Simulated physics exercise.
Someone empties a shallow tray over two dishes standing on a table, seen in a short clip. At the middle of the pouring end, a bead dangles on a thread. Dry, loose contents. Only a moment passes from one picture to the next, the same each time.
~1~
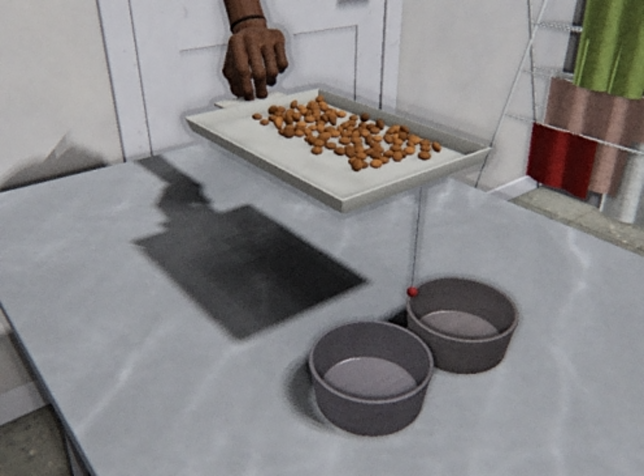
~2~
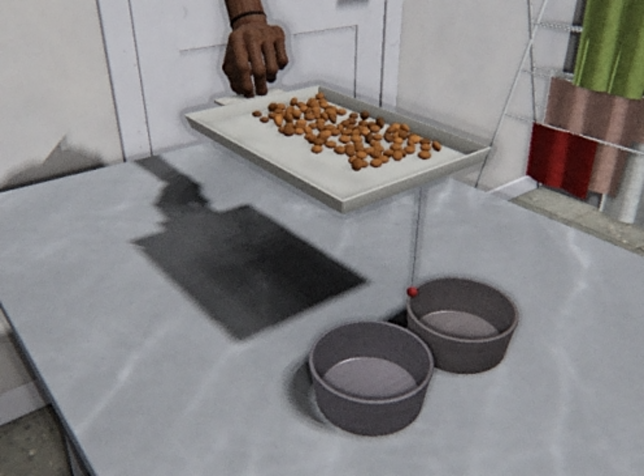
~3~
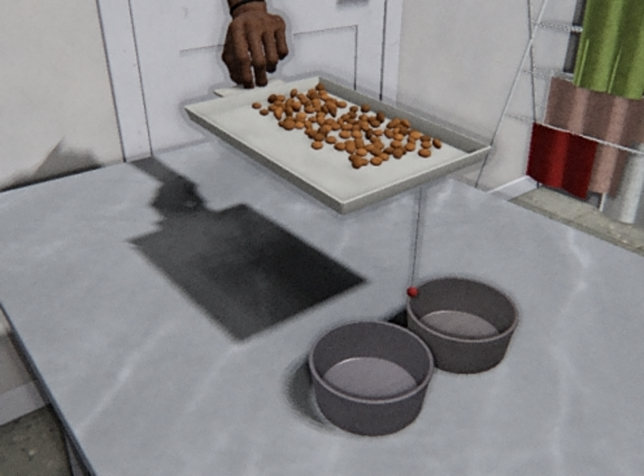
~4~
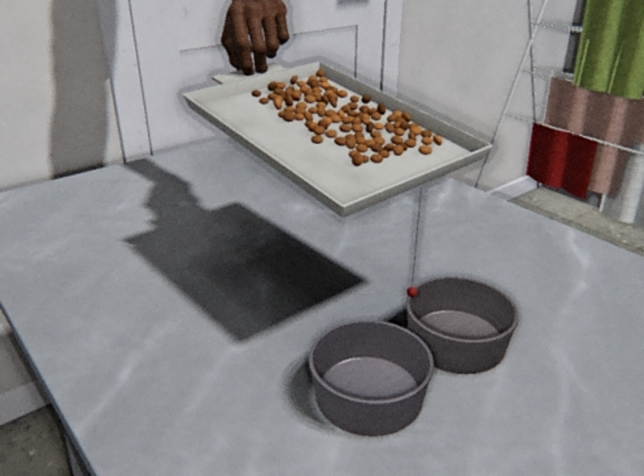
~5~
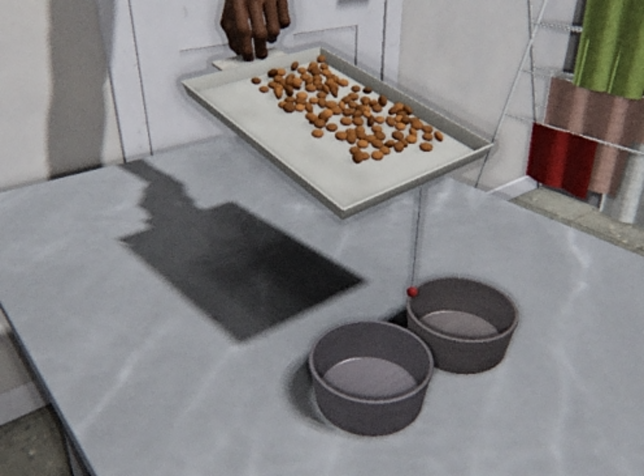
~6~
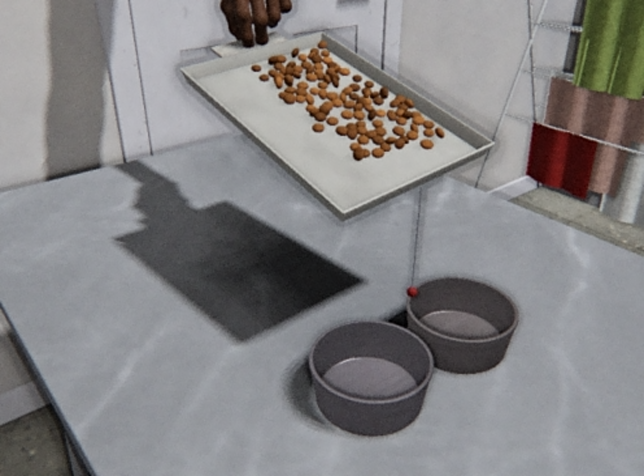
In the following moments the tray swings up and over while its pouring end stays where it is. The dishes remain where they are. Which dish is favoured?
More will pour into the dish on the left side.
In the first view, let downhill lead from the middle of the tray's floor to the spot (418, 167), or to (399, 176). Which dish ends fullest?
At the first place the dish on the right, at the second the right dish.
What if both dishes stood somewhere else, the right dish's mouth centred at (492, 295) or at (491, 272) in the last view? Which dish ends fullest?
Well, the first try goes to the leftward dish and the second to the leftward dish.
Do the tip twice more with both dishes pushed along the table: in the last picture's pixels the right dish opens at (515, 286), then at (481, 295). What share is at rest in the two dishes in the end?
In turn 40 and 70 in a hundred.
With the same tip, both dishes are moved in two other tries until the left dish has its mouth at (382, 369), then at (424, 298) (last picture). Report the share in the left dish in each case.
About 70 per cent, then about 10 per cent.
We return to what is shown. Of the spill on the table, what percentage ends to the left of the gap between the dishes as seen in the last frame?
I'd put it at around 20 per cent.
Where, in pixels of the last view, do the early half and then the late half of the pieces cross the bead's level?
It passes near (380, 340) first and then near (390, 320).
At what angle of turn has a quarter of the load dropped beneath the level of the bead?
Around 70° of tilt.
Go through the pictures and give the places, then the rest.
In the first picture, corners of the pouring end at (343, 197) and (484, 148), level; middle of the load at (340, 130), bits of cat kibble; left dish at (413, 407); right dish at (503, 348); bead on its thread at (412, 292).
In the second picture, corners of the pouring end at (343, 197) and (484, 147), level; middle of the load at (340, 129).
In the third picture, corners of the pouring end at (344, 199) and (485, 146), tipped barely, lowest at the left corner; middle of the load at (341, 123).
In the fourth picture, corners of the pouring end at (344, 202) and (486, 145), tipped a little, lowest at the left corner; middle of the load at (341, 115).
In the fifth picture, corners of the pouring end at (344, 205) and (487, 143), tipped a little, lowest at the left corner; middle of the load at (342, 106).
In the sixth picture, corners of the pouring end at (344, 208) and (488, 142), tipped clearly, lowest at the left corner; middle of the load at (343, 98); left dish at (413, 407); right dish at (503, 348).
Soon after the last picture, tray tipped steeply; most on the tray; a stray few in the left dish; about a quarter in the air.
A little later, tray tipped past a quarter turn; about a quarter on the tray; about a third in the left dish; a small part in the right dish; a small part outside both; about a quarter in the air.
Later still, tray tipped past a quarter turn; most in the left dish; a small part in the right dish; a small part outside both.
At rest, tray tipped past a quarter turn; most in the left dish; a small part in the right dish; a small part outside both.
